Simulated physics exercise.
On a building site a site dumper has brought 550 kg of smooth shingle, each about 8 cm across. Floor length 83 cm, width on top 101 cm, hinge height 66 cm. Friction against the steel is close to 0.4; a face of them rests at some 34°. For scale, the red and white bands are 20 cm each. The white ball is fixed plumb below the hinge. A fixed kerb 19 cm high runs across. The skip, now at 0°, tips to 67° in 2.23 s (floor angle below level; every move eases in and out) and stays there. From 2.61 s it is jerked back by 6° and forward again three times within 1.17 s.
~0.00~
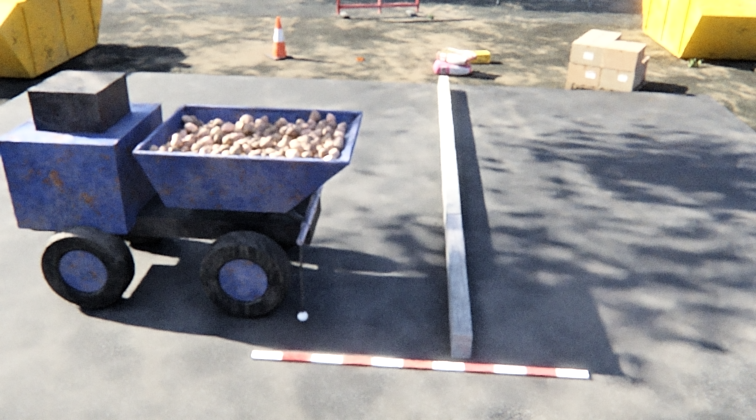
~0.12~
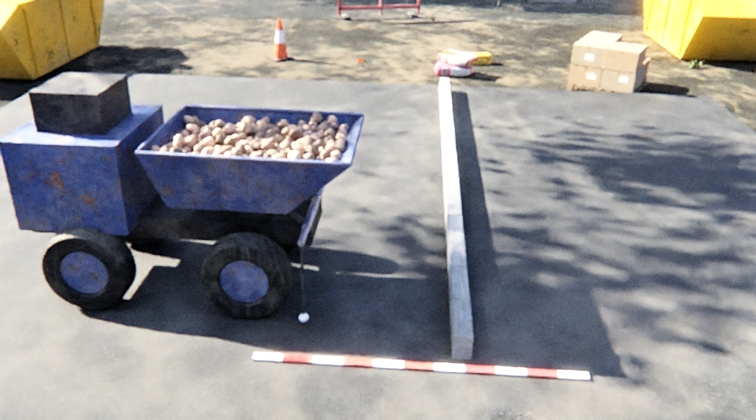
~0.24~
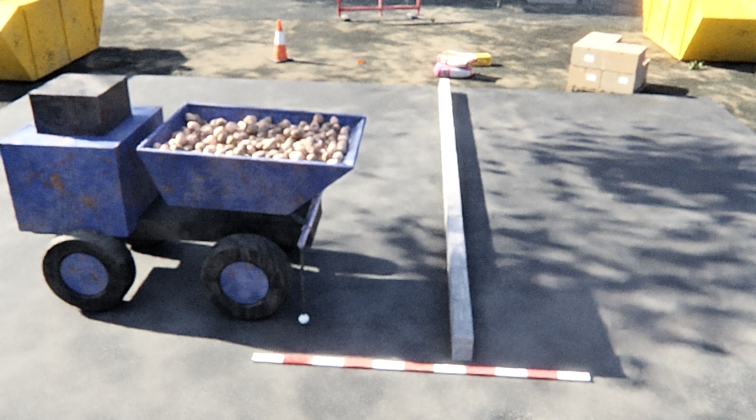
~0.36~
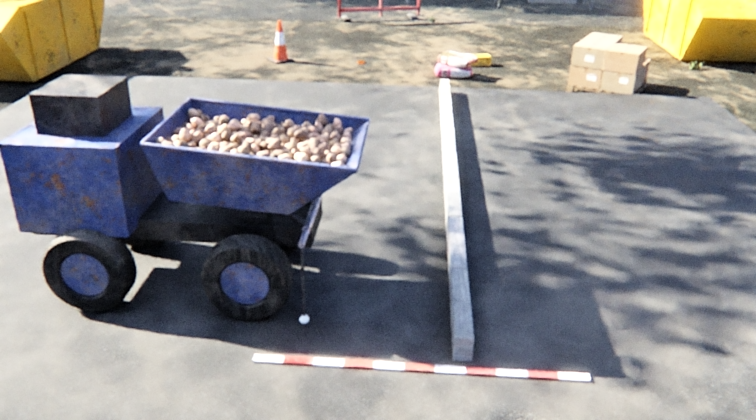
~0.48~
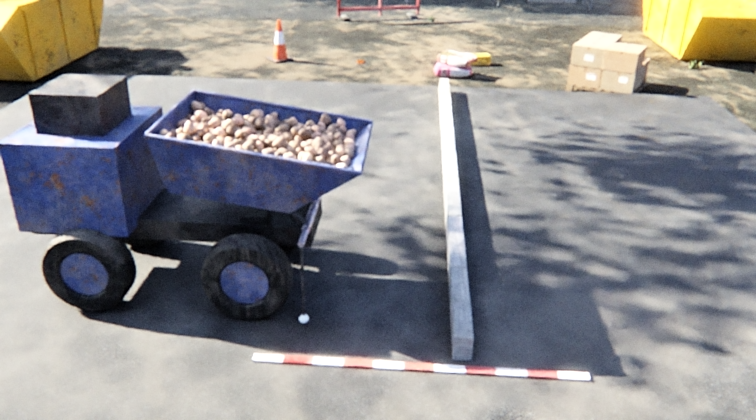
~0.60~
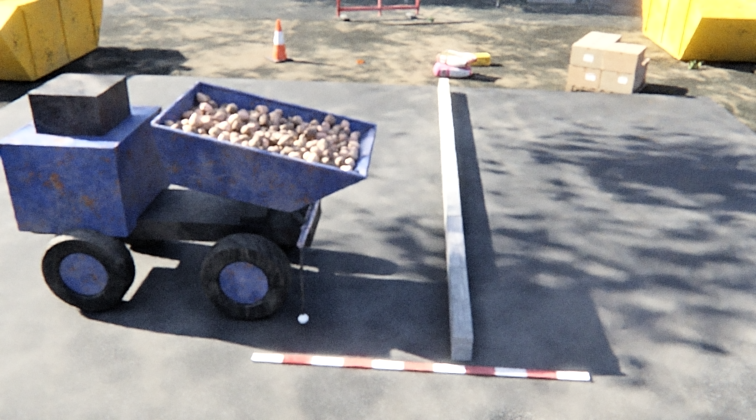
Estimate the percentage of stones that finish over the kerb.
Some 40 per cent of it.
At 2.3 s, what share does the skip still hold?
About 30 per cent.
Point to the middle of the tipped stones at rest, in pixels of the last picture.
Around (443, 286).
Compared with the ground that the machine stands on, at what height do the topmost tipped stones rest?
Some 34 cm above that level.
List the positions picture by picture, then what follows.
Lip at (349, 163), floor tilted 0°, highest stones at (288, 128), in the first frame.
Lip at (351, 165), floor tilted 1°, highest stones at (273, 128); the stones move at 0.1 m/s on average, in the second frame.
The skip is at 2°, its lip at (353, 168); the top of the load is at (250, 131); the stones move at 0.2 m/s on average, in the third frame.
The skip is at 5°, its lip at (357, 170); the top of the load is at (219, 126); the stones move at 0.3 m/s on average, in the fourth frame.
The skip is at 8°, its lip at (361, 173); the top of the load is at (202, 118); the stones move at 0.3 m/s on average, in the fifth frame.
Lip at (366, 177), floor tilted 12°, highest stones at (206, 109); the stones move at 0.4 m/s on average, in the sixth frame.
After 1.7 s the floor is at 56°; 95 % in the skip, 5 % on this side of the kerb; the foremost stones are at (425, 226).
After 2.3 s the floor is at 67°; 32 % in the skip, 51 % on this side of the kerb, 17 % over the kerb; the foremost stones are at (554, 288).
After 4.2 s the floor is at 67°; 0 % in the skip, 60 % on this side of the kerb, 40 % over the kerb; the foremost stones are at (704, 293).
After 6.8 s the floor is at 67°; 0 % in the skip, 60 % on this side of the kerb, 40 % over the kerb; the foremost stones are at (704, 293).
